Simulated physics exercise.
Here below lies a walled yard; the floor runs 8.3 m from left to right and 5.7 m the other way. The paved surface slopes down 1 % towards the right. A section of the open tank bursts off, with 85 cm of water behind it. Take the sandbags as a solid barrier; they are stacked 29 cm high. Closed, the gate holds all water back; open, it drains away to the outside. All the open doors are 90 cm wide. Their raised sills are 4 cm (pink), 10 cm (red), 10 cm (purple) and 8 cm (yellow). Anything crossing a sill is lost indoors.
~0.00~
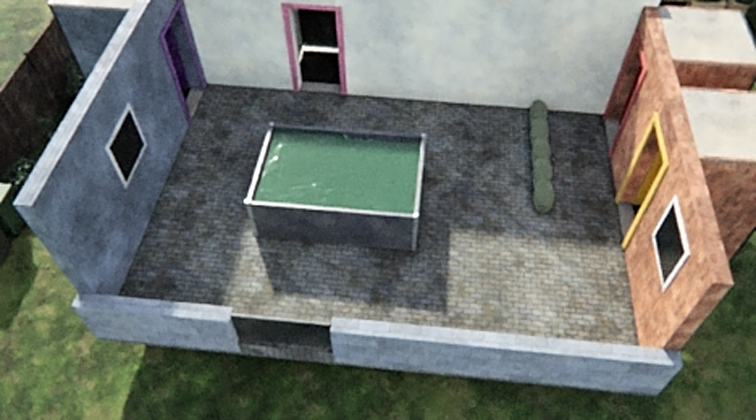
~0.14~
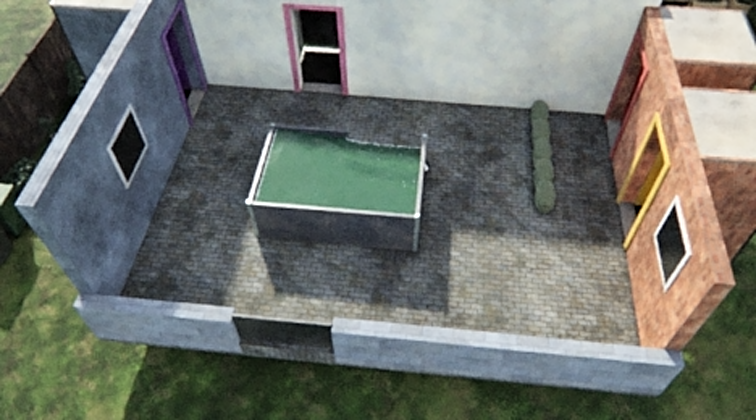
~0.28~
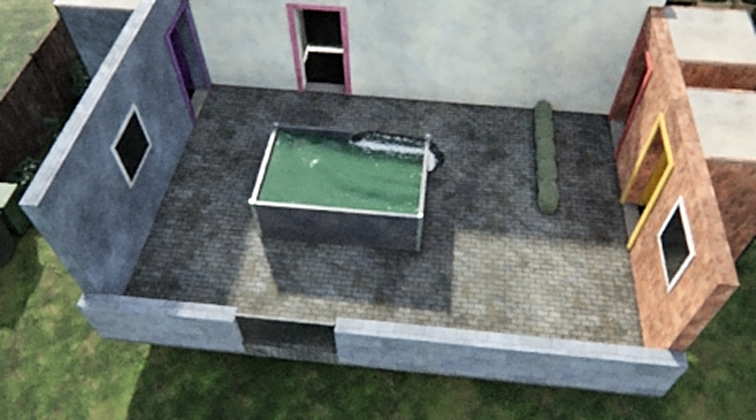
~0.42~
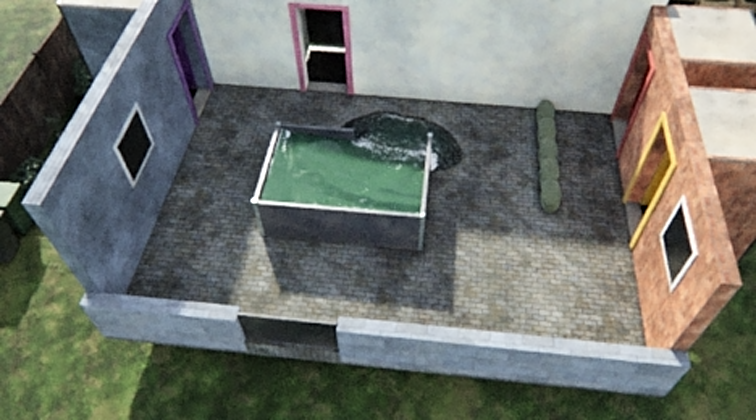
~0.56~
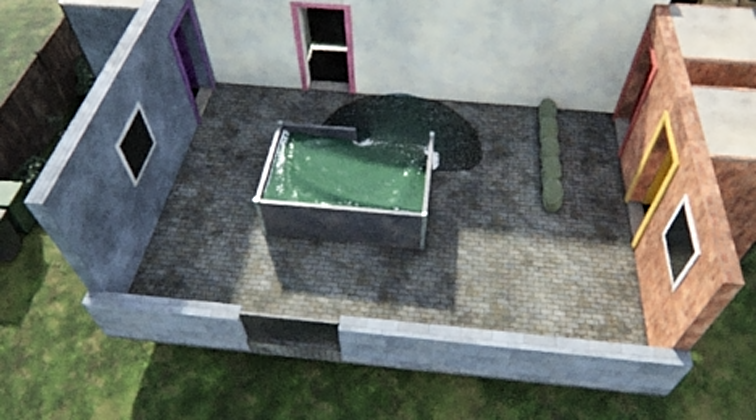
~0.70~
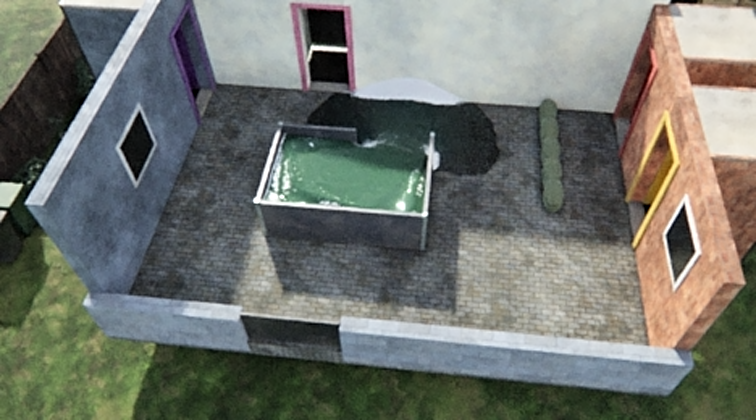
A raised rectangular tank of green water stands in a grey paved yard, seen from high above by a camera that shifts only very slightly. A blue-grey wall with a purple doorway is on the left, a pink-trimmed opening at the back, and a row of green bushes near an orange-brown wall with red and yellow doorways on the right. Water bursts through the tank's far side and spreads in a dark, widening pool towards the back wall and the bushes.
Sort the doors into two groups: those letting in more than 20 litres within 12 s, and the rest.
The pink door goes in the first group; the red door goes in the first group; the purple door goes in the first group; the yellow door goes with the rest.
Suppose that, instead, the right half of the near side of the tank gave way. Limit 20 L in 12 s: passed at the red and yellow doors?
Here's how it goes: Red exceeds it, yellow exceeds it.
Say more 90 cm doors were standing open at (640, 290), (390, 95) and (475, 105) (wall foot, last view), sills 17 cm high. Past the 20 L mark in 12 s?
First doorway falls short, second gets there, third gets there.
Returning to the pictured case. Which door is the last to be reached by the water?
The yellow door.
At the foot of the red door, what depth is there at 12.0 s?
The depth comes to around 16.0 centimetres.
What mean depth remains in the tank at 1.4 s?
The average depth is around 55 cm.
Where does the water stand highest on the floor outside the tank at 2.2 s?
Close to pixel (531, 108).
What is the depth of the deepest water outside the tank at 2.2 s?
57 cm or so.
After 1.4 s water covers 20 % of the floor and is deepest (56 cm) near (409, 99); pink door 17 cm at the sill, 24 L in, red door not reached, purple door not reached, yellow door not reached.
After 2.2 s water covers 35 % of the floor and is deepest (57 cm) near (531, 108); pink door 14 cm at the sill, 65 L in, red door 16 cm at the sill, 0 L in, purple door 11 cm at the sill, 0 L in, yellow door not reached.
After 3.5 s water covers 65 % of the floor and is deepest (40 cm) near (531, 108); pink door 13 cm at the sill, 115 L in, red door 14 cm at the sill, 49 L in, purple door 23 cm at the sill, 72 L in, yellow door 7 cm at the sill, 0 L in.
After 7.0 s water covers 95 % of the floor and is deepest (19 cm) near (531, 114); pink door 7 cm at the sill, 169 L in, red door 2 cm at the sill, 56 L in, purple door 9 cm at the sill, 161 L in, yellow door 2 cm at the sill, 0 L in.
After 12.0 s water covers 95 % of the floor and is deepest (16 cm) near (616, 146); pink door 5 cm at the sill, 178 L in, red door 16 cm at the sill, 65 L in, purple door 4 cm at the sill, 162 L in, yellow door 9 cm at the sill, 2 L in.
